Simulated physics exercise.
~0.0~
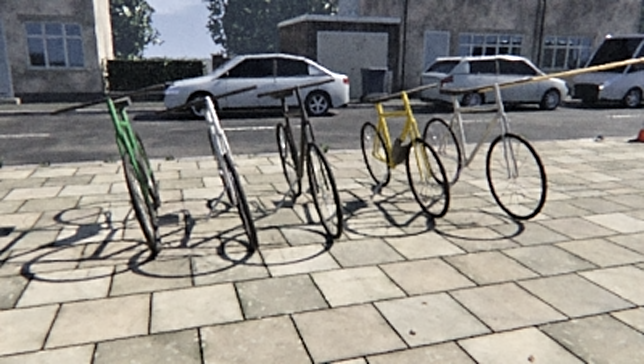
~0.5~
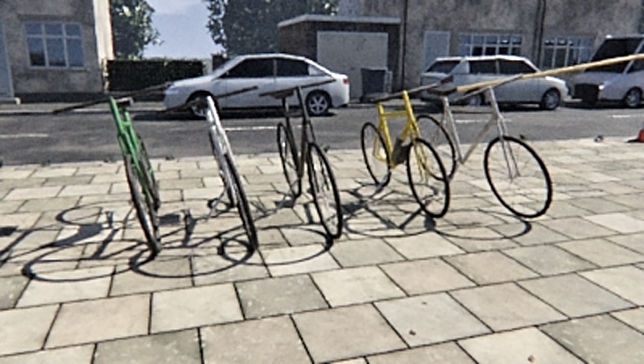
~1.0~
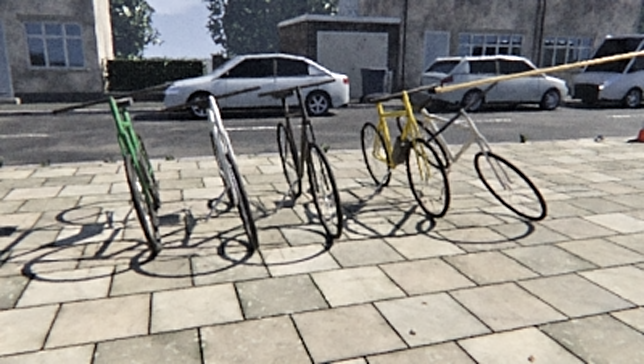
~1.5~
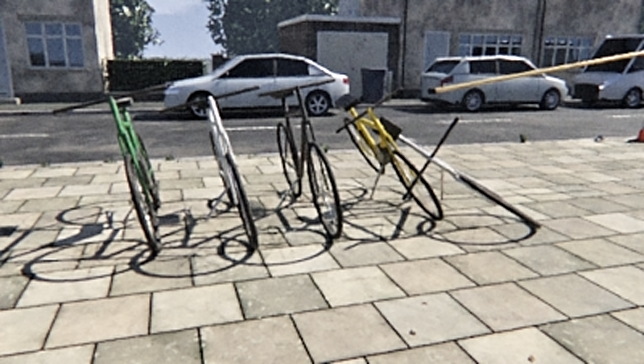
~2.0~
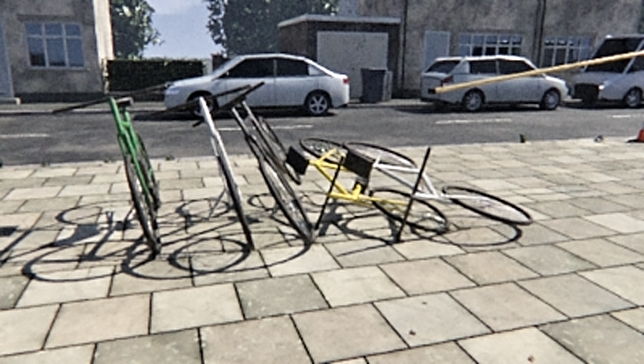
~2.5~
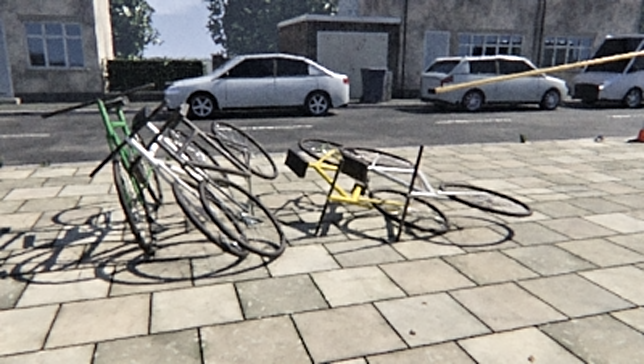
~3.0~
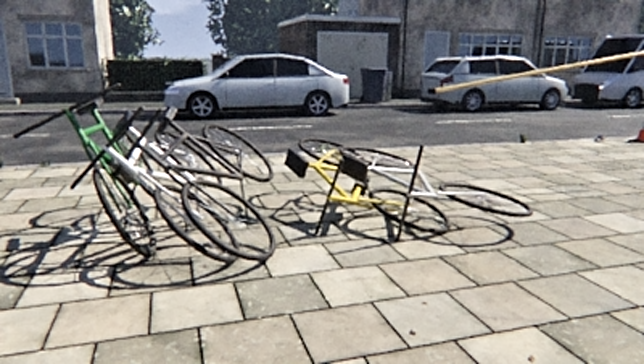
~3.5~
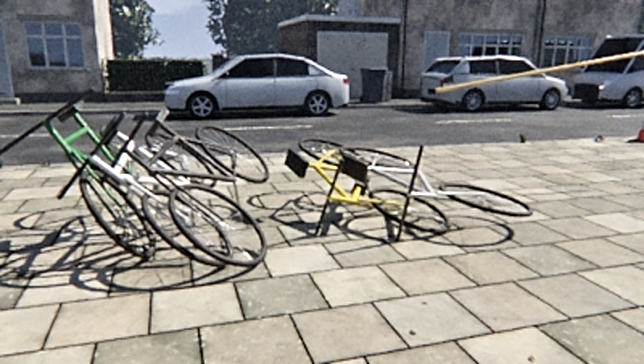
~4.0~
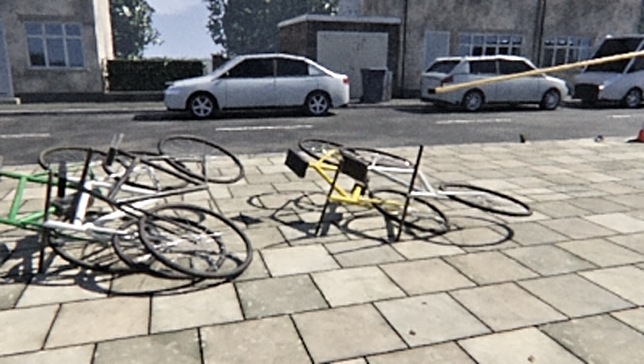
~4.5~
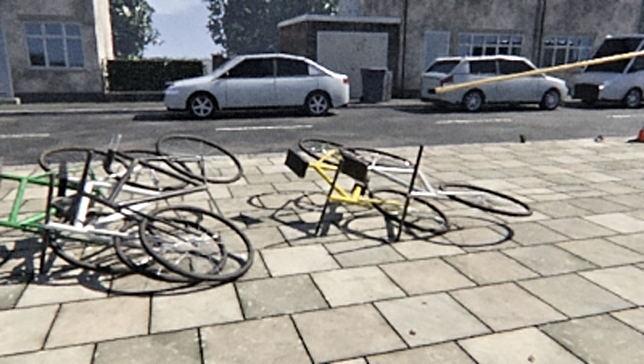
In this clip, a pole nudges the rightmost of five bicycles standing in a row on roadside paving, and it tips left into the yellow one. The rest topple leftward in turn, the green one last, until all five lie fallen in two tangled groups.
